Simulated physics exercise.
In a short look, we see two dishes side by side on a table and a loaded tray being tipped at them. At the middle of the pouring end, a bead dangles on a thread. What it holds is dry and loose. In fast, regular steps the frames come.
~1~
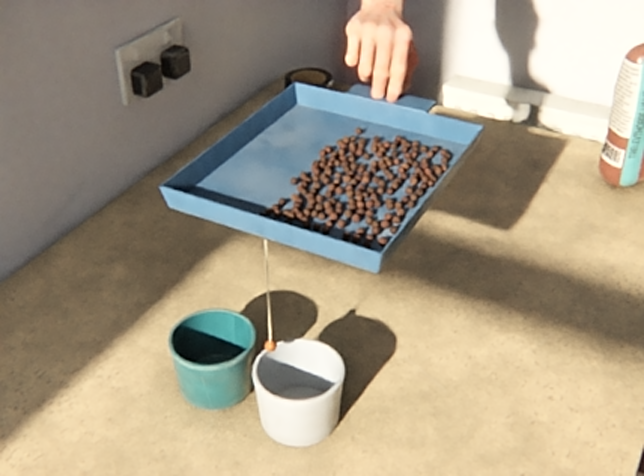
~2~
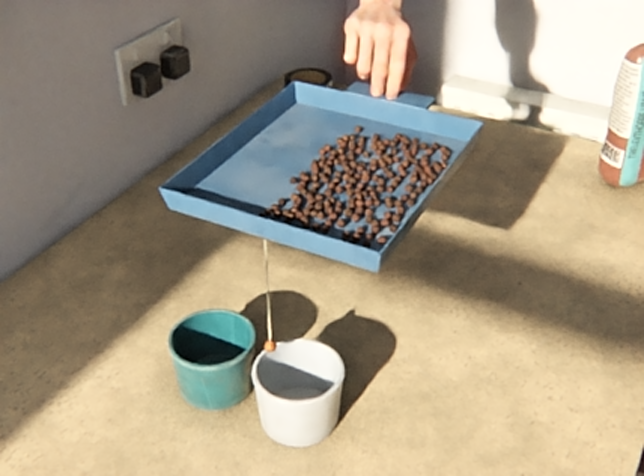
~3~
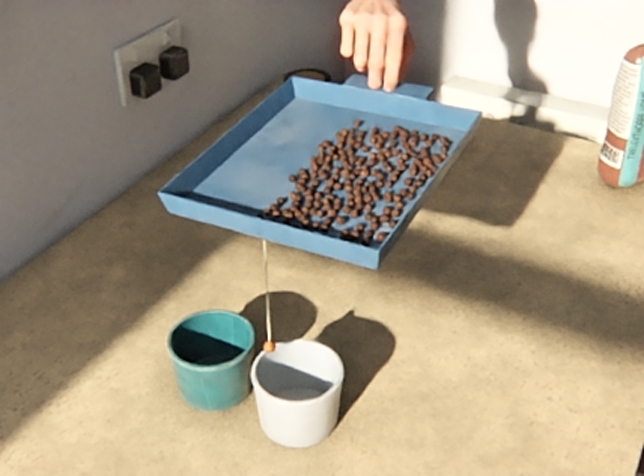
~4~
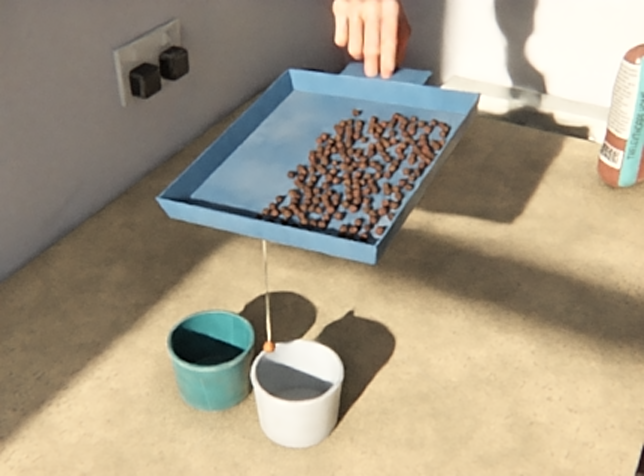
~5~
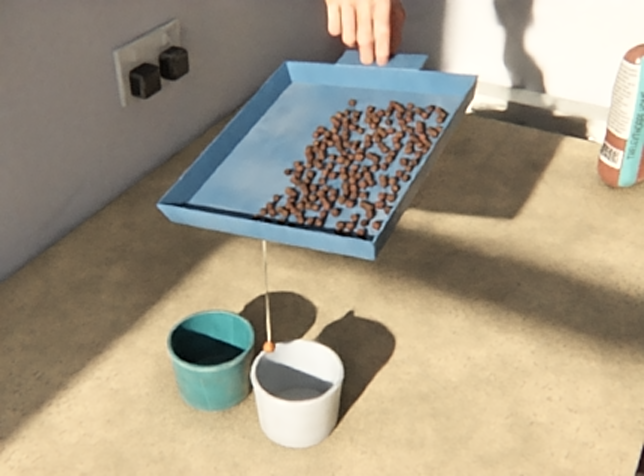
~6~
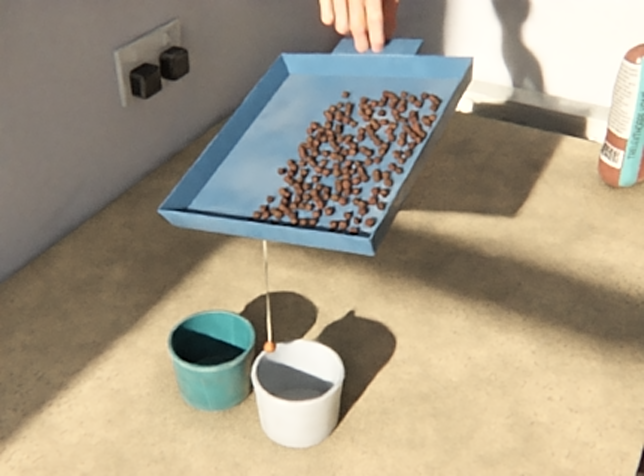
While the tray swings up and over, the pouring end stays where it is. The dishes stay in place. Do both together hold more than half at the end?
Most likely the lost part will be a minority.
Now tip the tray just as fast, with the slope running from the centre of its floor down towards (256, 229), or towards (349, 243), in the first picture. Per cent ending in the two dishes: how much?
In turn, 10 percent and then 0 percent.
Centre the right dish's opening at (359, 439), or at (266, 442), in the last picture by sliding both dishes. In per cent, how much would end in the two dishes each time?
Close to 0 in a hundred, then close to 0 in a hundred.
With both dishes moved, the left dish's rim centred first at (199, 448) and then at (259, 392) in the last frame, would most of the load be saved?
The first place gets a lesser share, the second a lesser share.
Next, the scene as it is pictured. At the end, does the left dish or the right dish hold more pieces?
Fuller at the end: The leftward one.
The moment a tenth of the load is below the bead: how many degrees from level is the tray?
Roughly 65 degrees at that moment.
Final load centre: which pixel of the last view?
Close to (206, 375), more or less.
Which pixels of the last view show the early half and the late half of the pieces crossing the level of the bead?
Around (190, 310) first; around (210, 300) second.
Soon after the last picture, tray tipped steeply; most on the tray; a small part outside both; a small part in the air.
A little later, tray tipped right over; about half on the tray; about a quarter in the left dish; about a quarter outside both; about a quarter in the air.
Later still, tray tipped past a quarter turn; about two thirds in the left dish; about a quarter outside both.
At rest, tray tipped past a quarter turn; none in the right dish; about two thirds in the left dish; about a quarter outside both.
